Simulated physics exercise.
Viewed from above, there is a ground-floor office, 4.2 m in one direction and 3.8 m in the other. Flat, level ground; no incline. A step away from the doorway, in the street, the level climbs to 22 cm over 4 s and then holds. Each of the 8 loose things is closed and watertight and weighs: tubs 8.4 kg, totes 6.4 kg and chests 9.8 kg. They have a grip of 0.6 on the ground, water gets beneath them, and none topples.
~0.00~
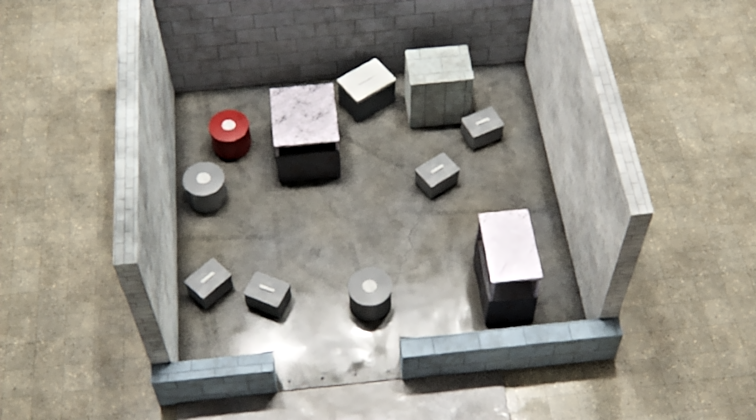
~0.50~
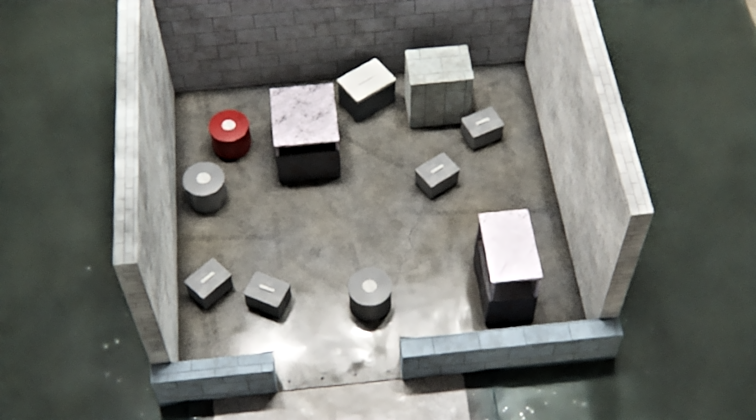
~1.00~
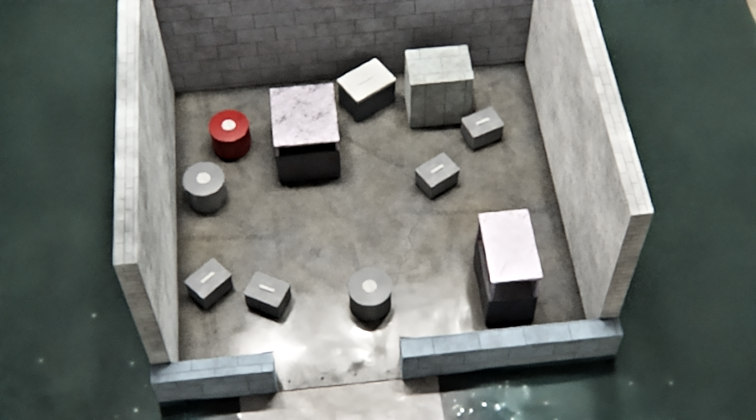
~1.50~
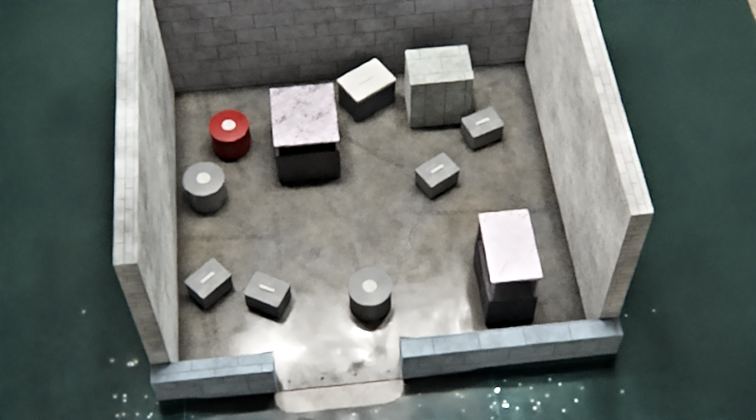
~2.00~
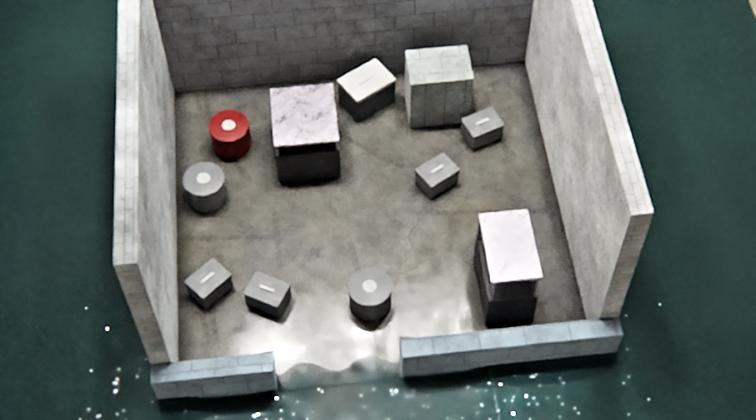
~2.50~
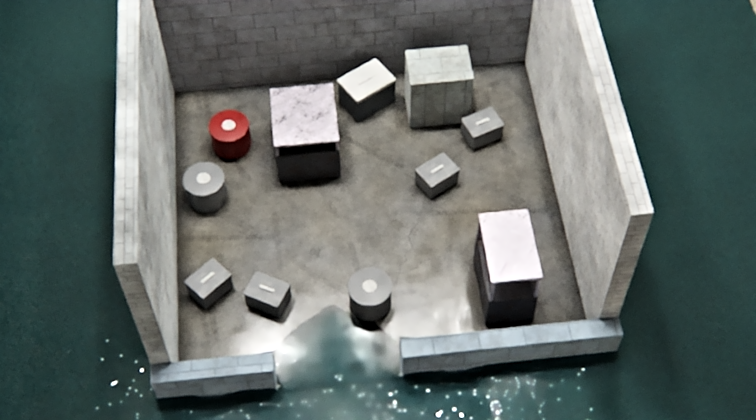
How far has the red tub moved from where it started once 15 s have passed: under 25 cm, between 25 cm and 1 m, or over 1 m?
By then it is long gone from its spot.
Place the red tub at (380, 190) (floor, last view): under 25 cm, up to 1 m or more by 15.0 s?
Here it heads a good way off.
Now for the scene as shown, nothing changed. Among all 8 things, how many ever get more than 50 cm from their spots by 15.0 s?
By my count, 8.
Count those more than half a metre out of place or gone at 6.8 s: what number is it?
4.
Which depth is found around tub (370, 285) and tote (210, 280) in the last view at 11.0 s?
Around 8 cm and 8 cm.
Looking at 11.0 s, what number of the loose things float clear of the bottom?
Count: 8.
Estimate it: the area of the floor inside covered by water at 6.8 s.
Wet area: Approx. 14 m2.
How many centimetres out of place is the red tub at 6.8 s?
Shift by then: About 50 cm.
After 3.5 s the red tub is near (229, 126), 0.0 m from its start, aground; 0 afloat.
After 6.8 s the red tub is near (226, 87), 0.5 m from its start, afloat; 5 afloat.
After 11.0 s the red tub is near (382, 93), 1.8 m from its start, afloat; 8 afloat.
After 15.0 s the red tub is near (444, 115), 2.4 m from its start, afloat; 8 afloat.
